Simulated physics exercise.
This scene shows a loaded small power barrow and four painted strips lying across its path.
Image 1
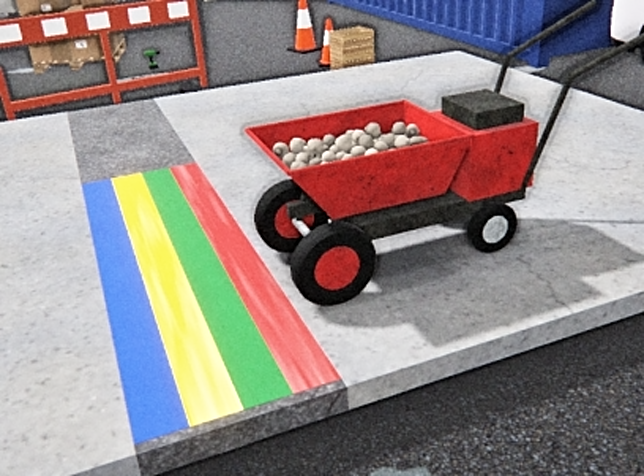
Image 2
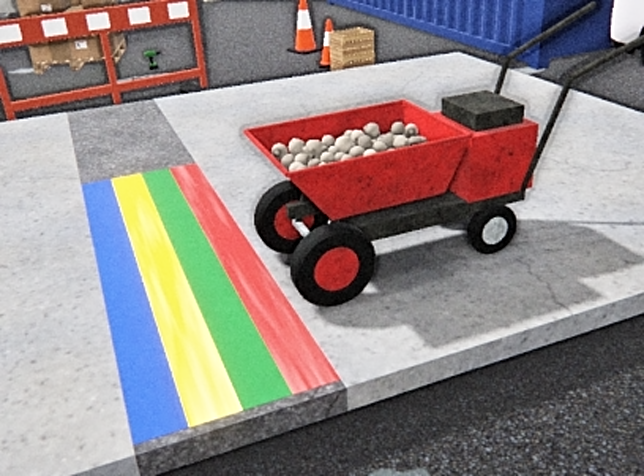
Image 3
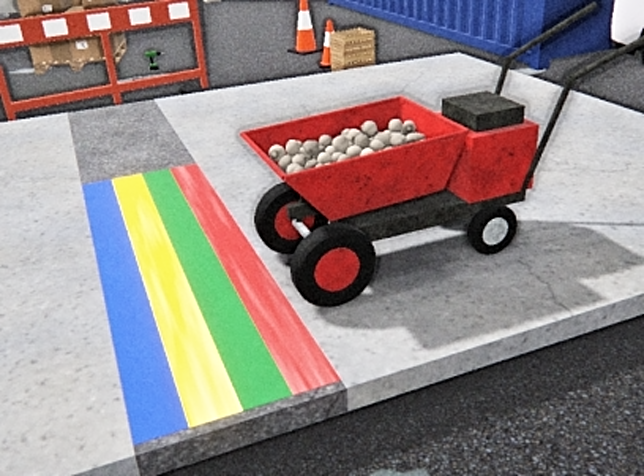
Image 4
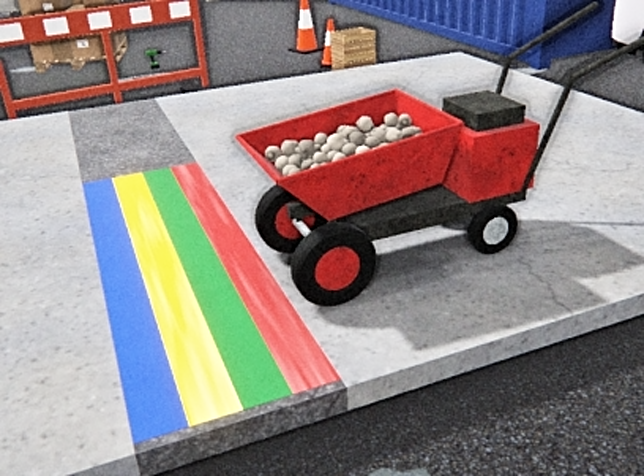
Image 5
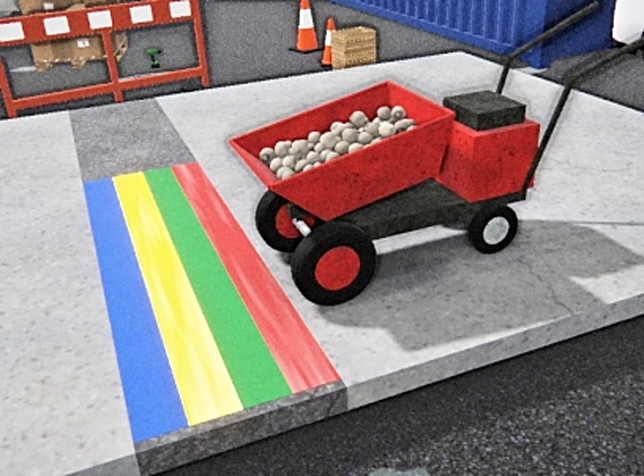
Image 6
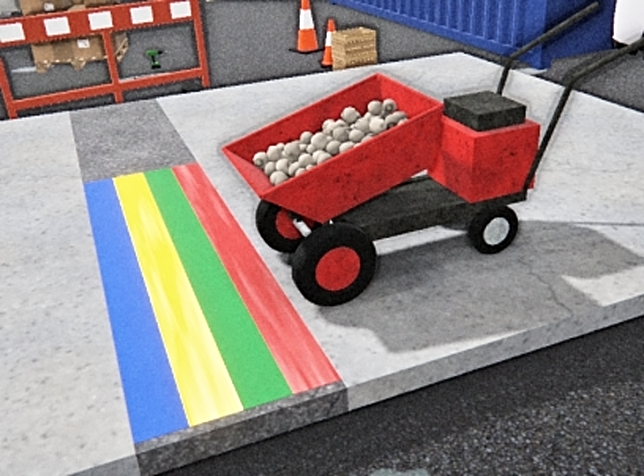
On a concrete slab, a red barrow's skip of pebbles tilts toward four painted strips.
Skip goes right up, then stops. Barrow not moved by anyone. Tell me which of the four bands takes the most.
I would say the yellow band takes the most.
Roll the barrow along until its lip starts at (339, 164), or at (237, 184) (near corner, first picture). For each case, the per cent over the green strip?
About 30 %, then 0 %.
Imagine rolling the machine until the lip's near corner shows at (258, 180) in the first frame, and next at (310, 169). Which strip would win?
So the first one goes to that blue strip and the second to the strip in yellow.
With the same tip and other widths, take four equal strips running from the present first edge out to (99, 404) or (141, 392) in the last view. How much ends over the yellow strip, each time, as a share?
Near 30 % and 20 %.
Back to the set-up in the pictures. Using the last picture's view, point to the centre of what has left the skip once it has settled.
Around (158, 304).
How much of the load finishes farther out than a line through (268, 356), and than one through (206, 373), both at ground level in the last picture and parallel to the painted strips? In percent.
In order, some 70 % then some 50 %.
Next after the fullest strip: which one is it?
The answer is blue.
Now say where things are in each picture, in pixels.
In the first frame, lip of the skip at (290, 174), level; top of the load at (368, 148), river pebbles; red strip at (292, 343); green strip at (247, 356); yellow strip at (199, 370); blue strip at (149, 385).
In the second frame, lip of the skip at (288, 175), level; top of the load at (367, 149).
In the third frame, lip of the skip at (284, 178), tipped barely; top of the load at (364, 147).
In the fourth frame, lip of the skip at (278, 182), tipped a little; top of the load at (360, 144).
In the fifth frame, lip of the skip at (271, 188), tipped a little; top of the load at (374, 132).
In the sixth frame, lip of the skip at (262, 197), tipped clearly; top of the load at (376, 122); red strip at (292, 344); green strip at (247, 357); yellow strip at (199, 370); blue strip at (150, 384).
Soon after the last picture, skip tipped steeply; all in the skip.
A little later, skip tipped right over; most in the skip; a stray few over the green strip; about a quarter over the yellow strip; a stray few over the blue strip.
Later still, skip tipped right over; about a third in the skip; a small part over the green strip; about a third over the yellow strip; about a quarter over the blue strip; a small part off the paint.
At rest, skip tipped right over; about a third in the skip; none over the red strip; a small part over the green strip; about a third over the yellow strip; about a quarter over the blue strip; a small part off the paint.
